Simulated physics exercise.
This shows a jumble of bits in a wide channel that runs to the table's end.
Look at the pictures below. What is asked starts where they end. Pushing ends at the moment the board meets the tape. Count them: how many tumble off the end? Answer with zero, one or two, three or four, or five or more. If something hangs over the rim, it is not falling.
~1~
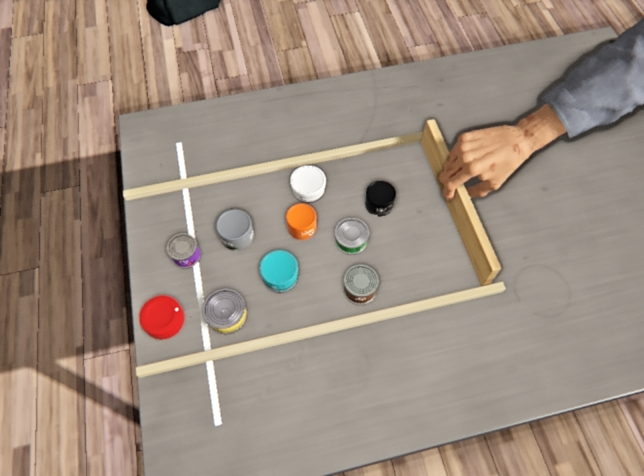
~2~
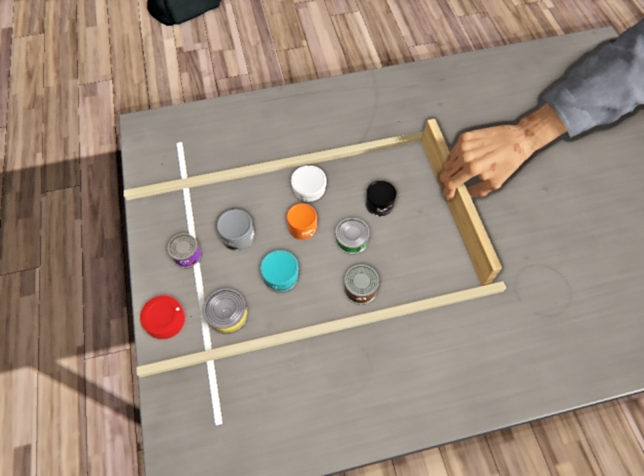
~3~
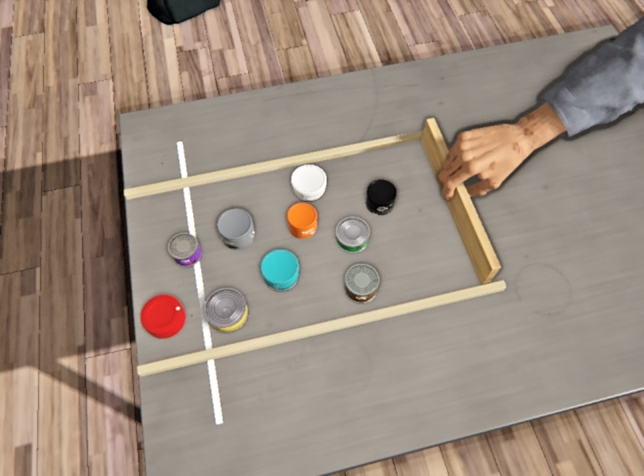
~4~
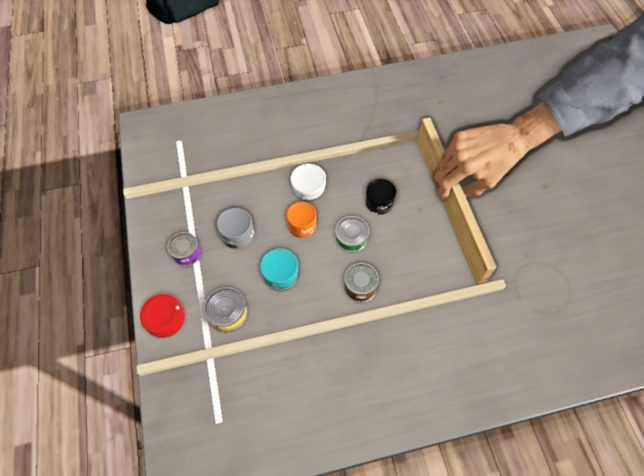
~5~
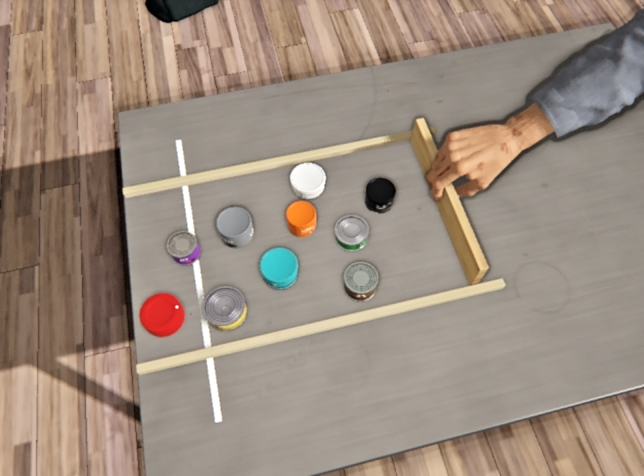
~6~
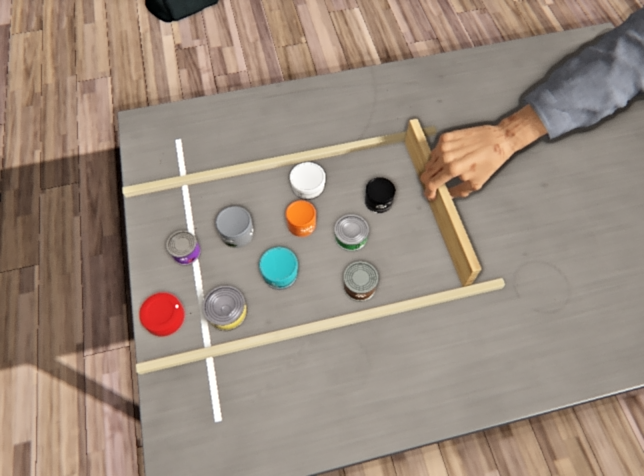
One or two.
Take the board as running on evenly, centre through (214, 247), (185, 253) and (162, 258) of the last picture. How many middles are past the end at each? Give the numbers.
0, 2 and 5.
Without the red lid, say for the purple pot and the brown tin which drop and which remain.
So the purple pot goes off the edge and the brown tin is still there.
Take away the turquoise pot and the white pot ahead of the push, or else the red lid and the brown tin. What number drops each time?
The first try gives 1, the second gives 1.
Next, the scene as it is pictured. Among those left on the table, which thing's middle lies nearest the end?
The one in question is the red lid.
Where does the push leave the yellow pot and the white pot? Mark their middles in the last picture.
Listed in order, first is (149, 340) and the other is (170, 208).
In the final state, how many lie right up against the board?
That number would be 4.
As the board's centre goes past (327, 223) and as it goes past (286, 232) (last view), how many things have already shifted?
I get 5 at the one place and 7 at the other.
A little later, none off yet; red lid at rest near (162, 315); purple pot at rest near (184, 248); yellow pot at rest near (226, 308).
Next, none off yet; red lid moving near (154, 314); purple pot shifted about its own width near (158, 255); yellow pot shifted about its own width near (189, 331).
When it is over, the number that fall off is one or two; down, purple pot.
